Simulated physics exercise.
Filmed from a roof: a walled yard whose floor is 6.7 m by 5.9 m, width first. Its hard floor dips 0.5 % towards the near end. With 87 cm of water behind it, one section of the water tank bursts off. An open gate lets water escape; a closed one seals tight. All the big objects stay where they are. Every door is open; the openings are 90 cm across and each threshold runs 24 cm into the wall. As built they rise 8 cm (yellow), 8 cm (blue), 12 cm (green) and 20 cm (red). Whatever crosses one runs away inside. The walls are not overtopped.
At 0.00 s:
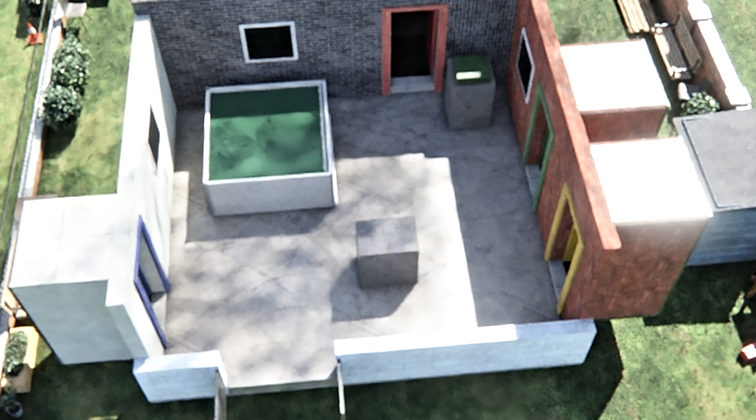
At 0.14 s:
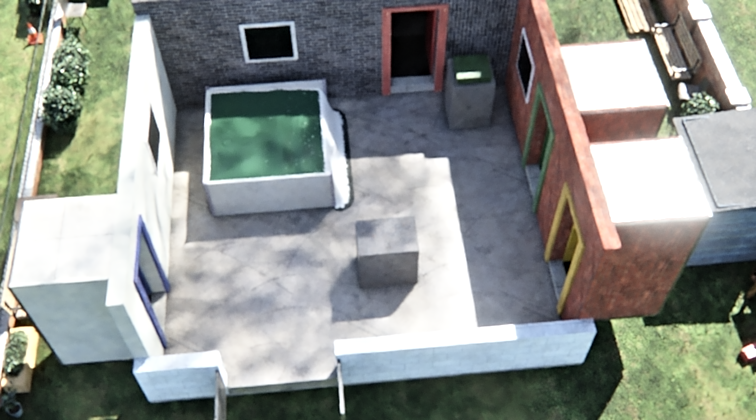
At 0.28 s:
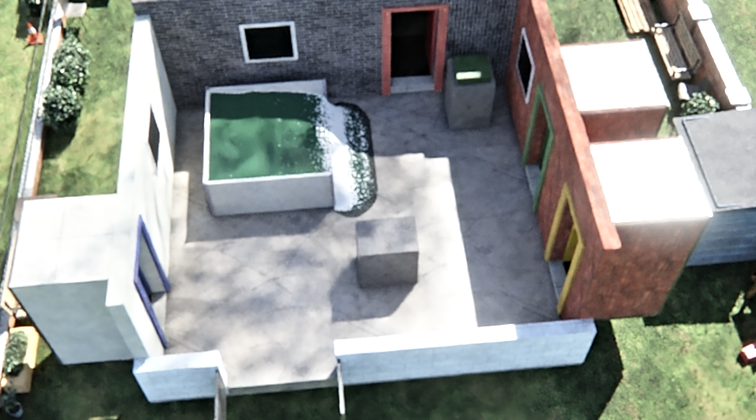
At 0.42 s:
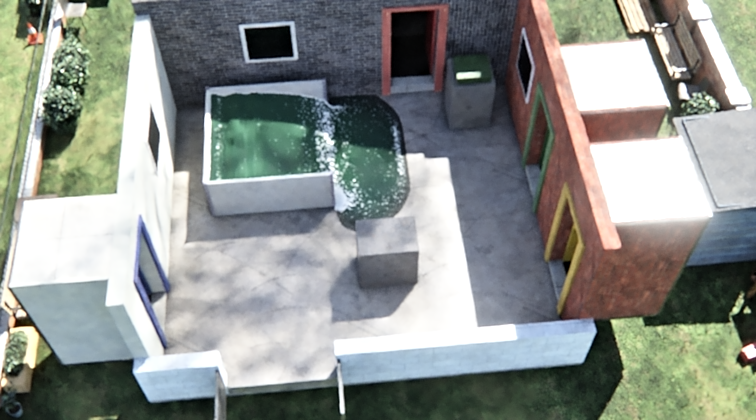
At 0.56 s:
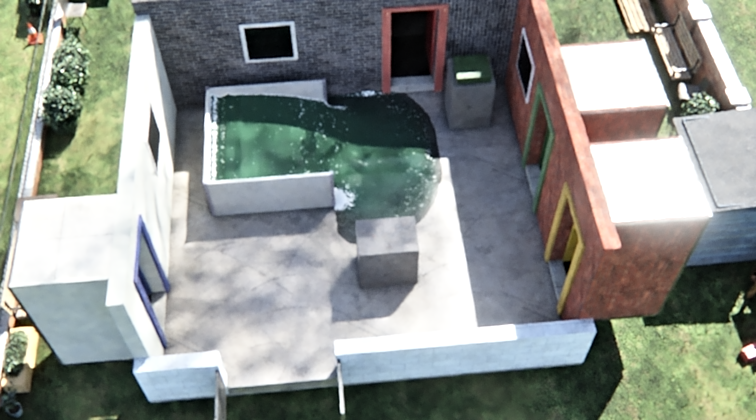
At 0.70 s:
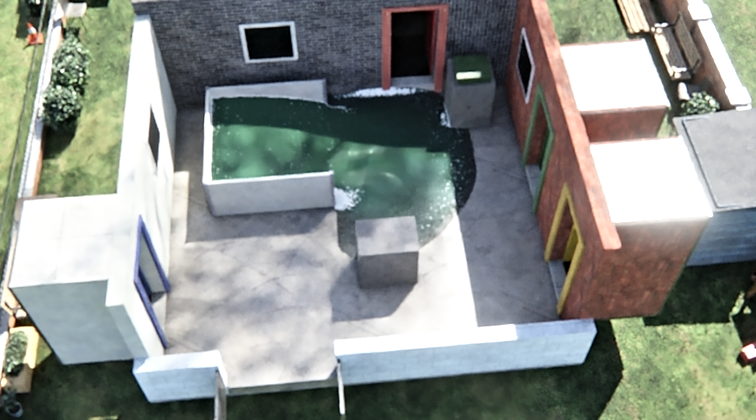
Green water pours out through the right side of a pale rectangular tank in a walled yard, foaming at first, then spreads rightward across the grey floor in a widening dark-edged sheet, passing behind a grey block.
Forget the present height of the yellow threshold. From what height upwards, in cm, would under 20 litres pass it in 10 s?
It would have to be roughly 21 cm high.
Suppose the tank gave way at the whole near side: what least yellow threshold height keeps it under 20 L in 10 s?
Some 12.0 cm.
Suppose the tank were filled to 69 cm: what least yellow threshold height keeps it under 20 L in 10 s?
Some 16 cm.
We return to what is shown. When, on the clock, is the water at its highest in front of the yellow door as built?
Around 2.4 s.
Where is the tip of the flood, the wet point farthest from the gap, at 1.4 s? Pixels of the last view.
Near (544, 252).
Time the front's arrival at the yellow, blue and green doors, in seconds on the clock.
Yellow 1.6 s, blue 5.5 s, green 1.0 s.
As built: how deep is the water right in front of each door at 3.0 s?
In cm: Yellow 17, blue 0, green 33, red 31.
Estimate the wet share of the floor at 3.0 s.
About 50 per cent.
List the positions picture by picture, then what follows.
In the first picture, the water tank at (268, 132) is whole and still, 87 cm deep; the yellow door at (563, 254) is dry.
In the second picture, water pours out at (328, 146) and has run 0.3 m, to (350, 197); about 11 cm deep outside, 87 cm at the back.
In the third picture, water pours out at (328, 149) and has run 0.8 m, to (372, 195); about 16 cm deep outside, 87 cm at the back.
In the fourth picture, the front is at (406, 182), 1.4 m from the gap at (328, 150); 4.0 m2 of floor is wet, 83 cm left at the back.
In the fifth picture, the front is at (437, 180), 2.0 m from the gap at (328, 151); 6.2 m2 of floor is wet, 74 cm left at the back.
In the sixth picture, the front is at (469, 147), 2.7 m from the gap at (328, 151); 8.7 m2 of floor is wet, 74 cm left at the back; 2.3 m in a straight line remain to the yellow door at (563, 254).
After 1.4 s water covers 40 % of the floor, deepest (50 cm) near (518, 144); it has not reached the yellow door.
After 3.0 s water covers 50 % of the floor, deepest (45 cm) near (496, 90); 17 cm at the yellow door, 47 litres in over its 8 cm threshold.
After 10.0 s water covers 100 % of the floor, deepest (18 cm) near (176, 134); 9 cm at the yellow door, 243 litres in over its 8 cm threshold.
At the yellow door as built, the water arrived by 1.7 s and peaked near 21 cm at 2.4 s.
Run again over the same 10 s with other heights there, 52 litres in over 17 cm, 11 litres over 23 cm. The limit of 20 litres is kept from about 21 cm up.
